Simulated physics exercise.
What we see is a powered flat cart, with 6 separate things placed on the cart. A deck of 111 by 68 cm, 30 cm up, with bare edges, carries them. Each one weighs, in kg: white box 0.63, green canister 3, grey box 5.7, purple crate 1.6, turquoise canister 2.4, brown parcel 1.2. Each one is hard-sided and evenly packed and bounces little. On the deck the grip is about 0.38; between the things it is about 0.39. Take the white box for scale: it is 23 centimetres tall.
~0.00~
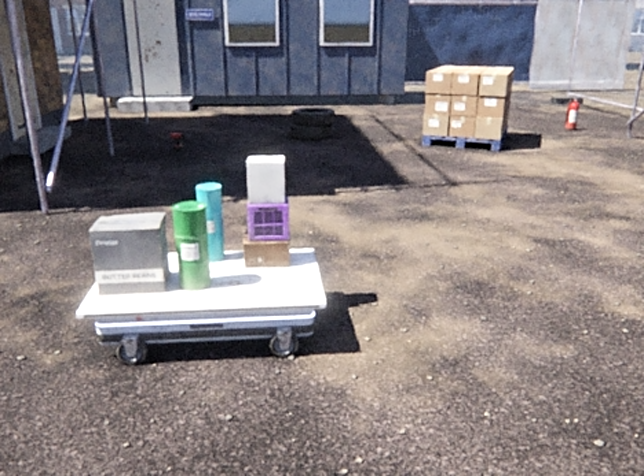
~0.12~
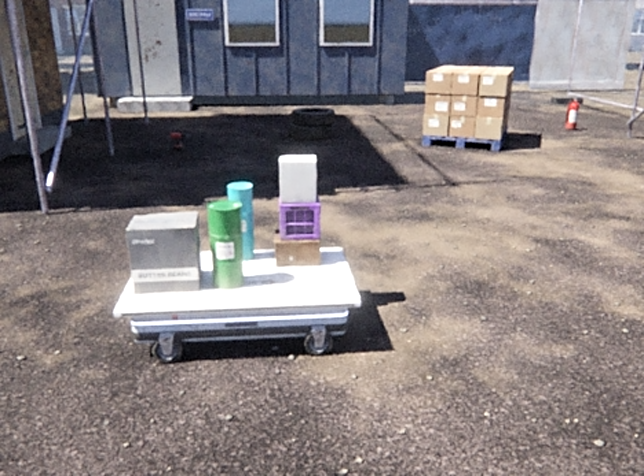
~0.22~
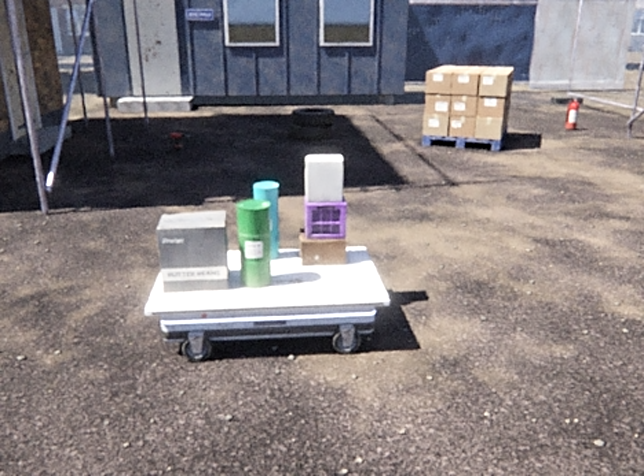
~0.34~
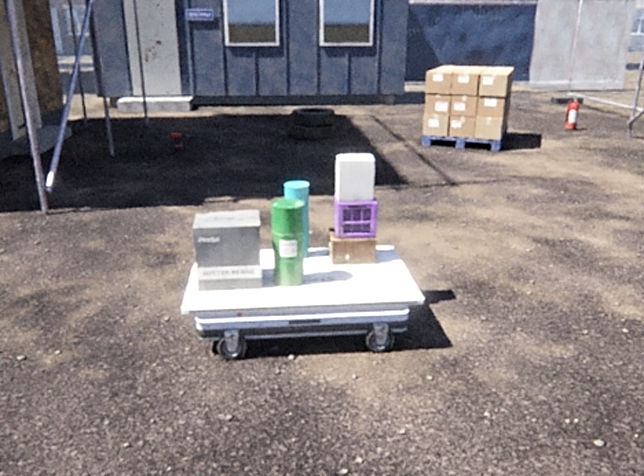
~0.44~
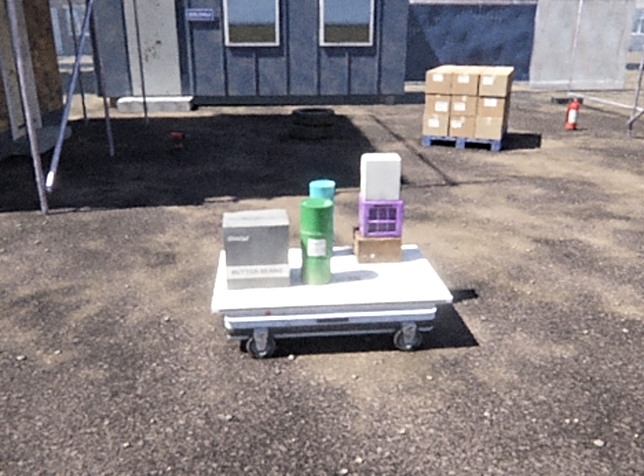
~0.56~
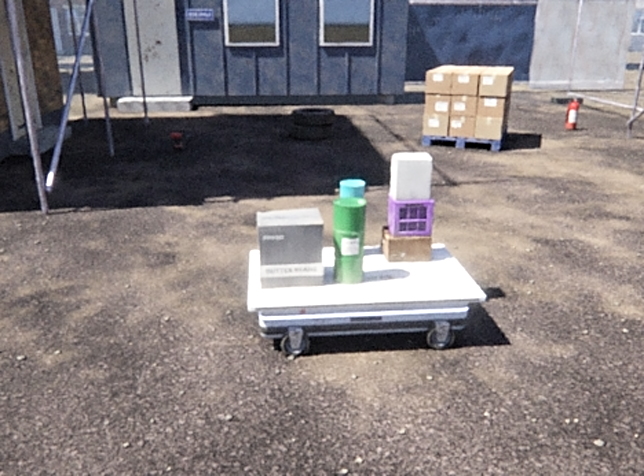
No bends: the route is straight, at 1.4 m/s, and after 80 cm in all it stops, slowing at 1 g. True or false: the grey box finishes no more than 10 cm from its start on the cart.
False.
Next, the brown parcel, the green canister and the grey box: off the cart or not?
Once it all settles, the brown parcel stays on its surface, the green canister stays on its surface and the grey box stays on its surface.
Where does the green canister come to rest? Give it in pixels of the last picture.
Its middle comes to rest around (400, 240).
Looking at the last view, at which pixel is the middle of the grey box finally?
It ends up at about (343, 246).
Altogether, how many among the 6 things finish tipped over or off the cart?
Count: 3.
After 0.76 s, cart has run 90 cm, stopped; grey box moved 10 cm near (331, 247); turquoise canister 14° off upright; white box moved 11 cm.
After 1.46 s, cart has run 90 cm, stopped; white box and purple crate now off the cart; grey box moved 16 cm near (343, 246); turquoise canister 55° off upright.
After 1.86 s, cart has run 90 cm, stopped; turquoise canister now off the cart; grey box moved 16 cm near (343, 246); green canister moved 15 cm.
In the end (2.2 s), off the cart, white box, purple crate and turquoise canister; not toppled but over 10 cm from the start, green canister, grey box and brown parcel. In the last view, grey box near (343, 246).
